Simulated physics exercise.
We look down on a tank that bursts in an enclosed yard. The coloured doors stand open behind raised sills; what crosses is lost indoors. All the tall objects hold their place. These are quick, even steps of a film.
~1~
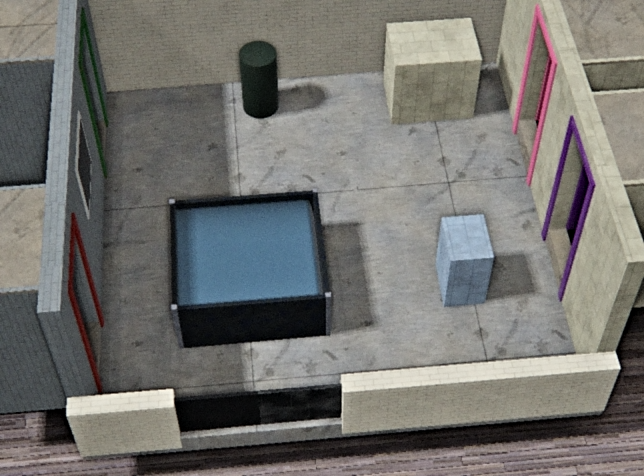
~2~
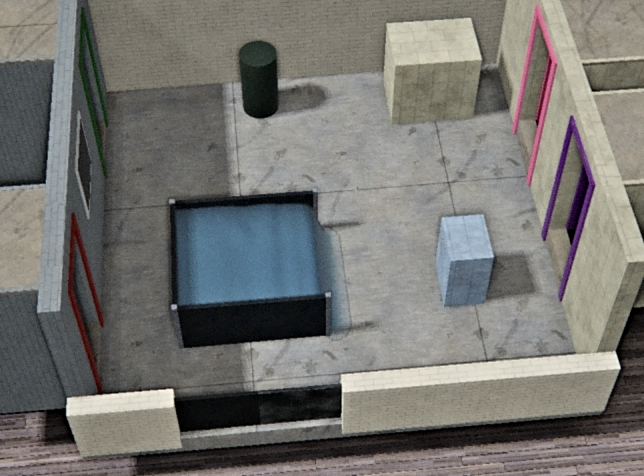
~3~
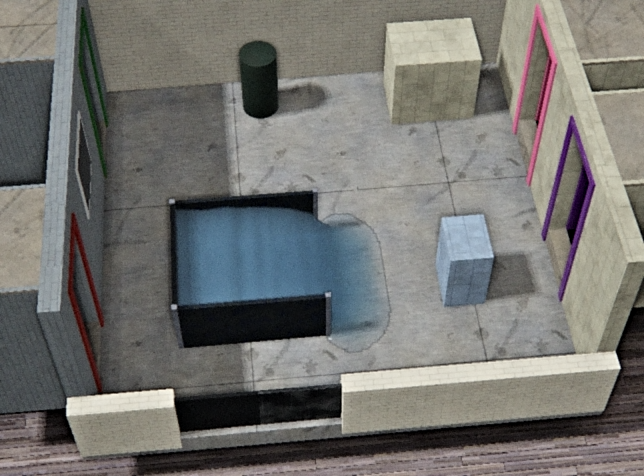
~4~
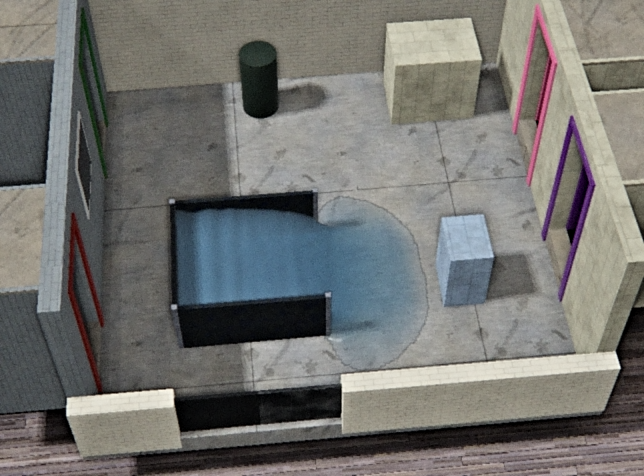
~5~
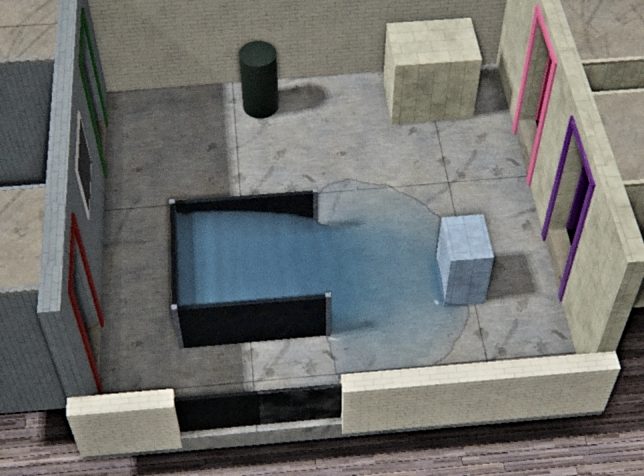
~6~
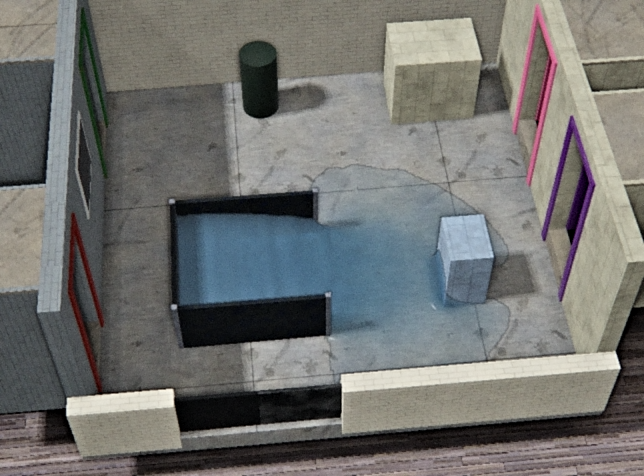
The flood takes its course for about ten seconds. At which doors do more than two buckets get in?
The purple door holds within the limit; the green door holds within the limit; the red door holds within the limit; the pink door holds within the limit.
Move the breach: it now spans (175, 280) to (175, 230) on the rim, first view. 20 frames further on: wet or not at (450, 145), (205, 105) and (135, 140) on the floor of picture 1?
As listed: Clear, wet, wet.
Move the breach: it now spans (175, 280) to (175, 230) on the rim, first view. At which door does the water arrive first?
I say the red one.
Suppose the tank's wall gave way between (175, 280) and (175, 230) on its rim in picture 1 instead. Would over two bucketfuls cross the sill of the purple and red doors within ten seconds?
Then: Purple door stays under; red door is over.
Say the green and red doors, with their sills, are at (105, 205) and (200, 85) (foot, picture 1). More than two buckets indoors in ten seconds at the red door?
One by one: Red door is under.
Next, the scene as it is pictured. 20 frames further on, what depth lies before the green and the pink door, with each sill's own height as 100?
Near 0 and 50 in a hundred.
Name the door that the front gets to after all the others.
The one in green.
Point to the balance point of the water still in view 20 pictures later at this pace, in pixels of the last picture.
At about (419, 246).
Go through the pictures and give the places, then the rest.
In the first frame, still water in the water tank at (248, 251).
In the second frame, water pours out at (319, 267) and has run to (333, 337).
In the third frame, the front is at (370, 338), out from the gap at (319, 270).
In the fourth frame, the front is at (411, 334), out from the gap at (319, 272).
In the fifth frame, water pours out at (319, 272) and has run to (463, 314).
In the sixth frame, the front is at (502, 248), out from the gap at (319, 273).
A moment on, water covers 35 % of the floor; the purple door wet at the sill, nothing in, the green door not reached, the red door not reached, the pink door wet at the sill, nothing in.
Next, water covers 40 % of the floor; the purple door wet at the sill, nothing in, the green door not reached, the red door not reached, the pink door wet at the sill, nothing in.
Then, water covers 50 % of the floor; the purple door wet at the sill, nothing in, the green door not reached, the red door not reached, the pink door wet at the sill, nothing in.
Later, water covers 90 % of the floor; the purple door wet at the sill, nothing in, the green door wet at the sill, nothing in, the red door wet at the sill, nothing in, the pink door wet at the sill, nothing in.
In the end, water covers 95 % of the floor; the purple door wet at the sill, nothing in, the green door wet at the sill, nothing in, the red door wet at the sill, nothing in, the pink door wet at the sill, nothing in.
